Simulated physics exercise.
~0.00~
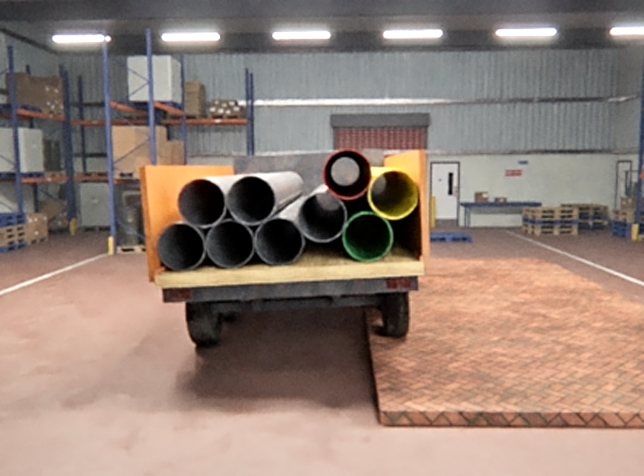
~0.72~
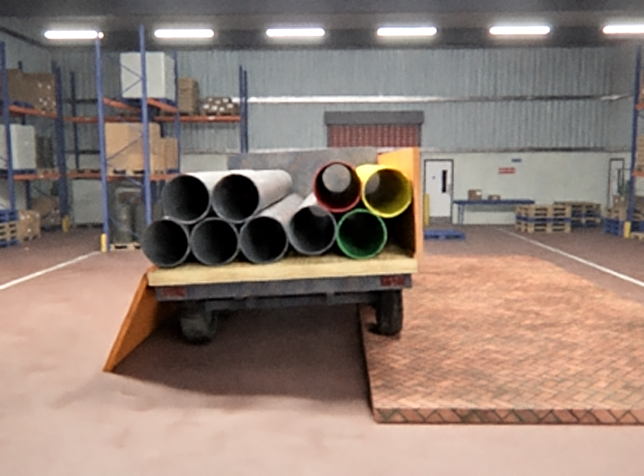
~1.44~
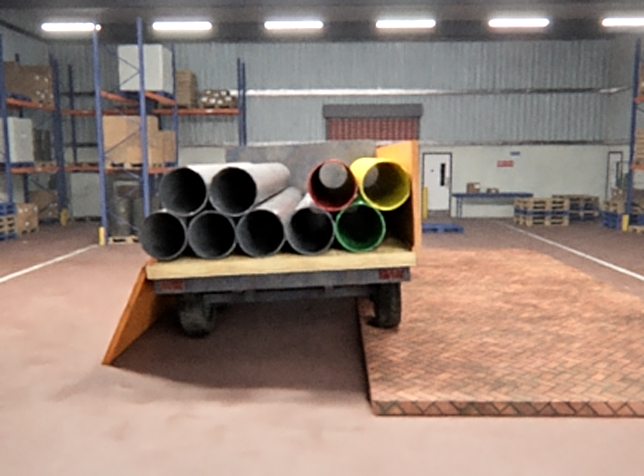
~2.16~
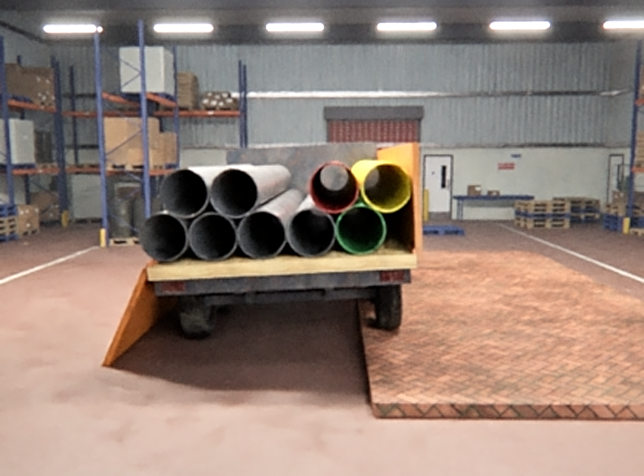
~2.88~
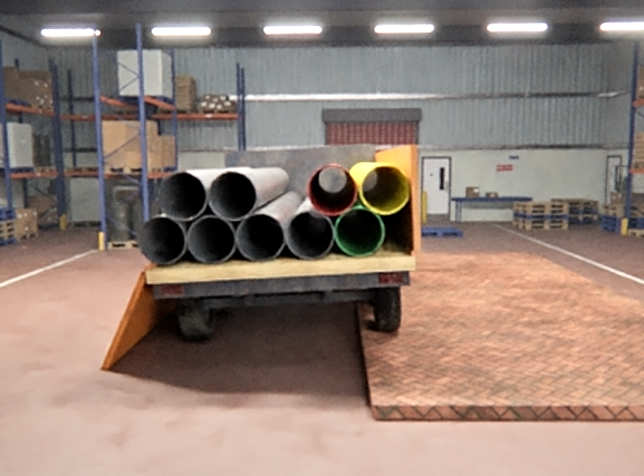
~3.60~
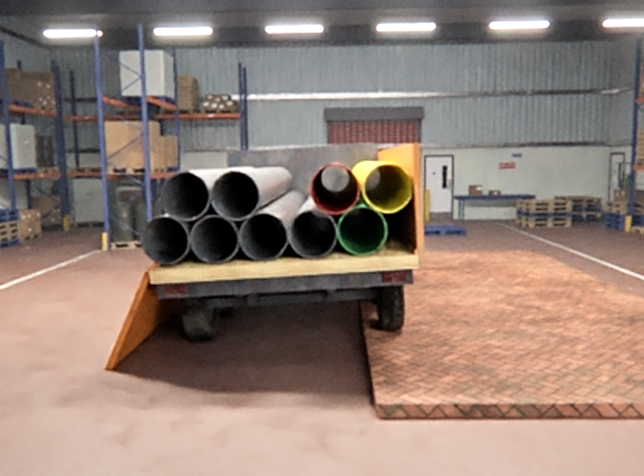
Orange left side of a parked trailer dropping open in a warehouse, stacked pipes shifting slightly left but all staying aboard.
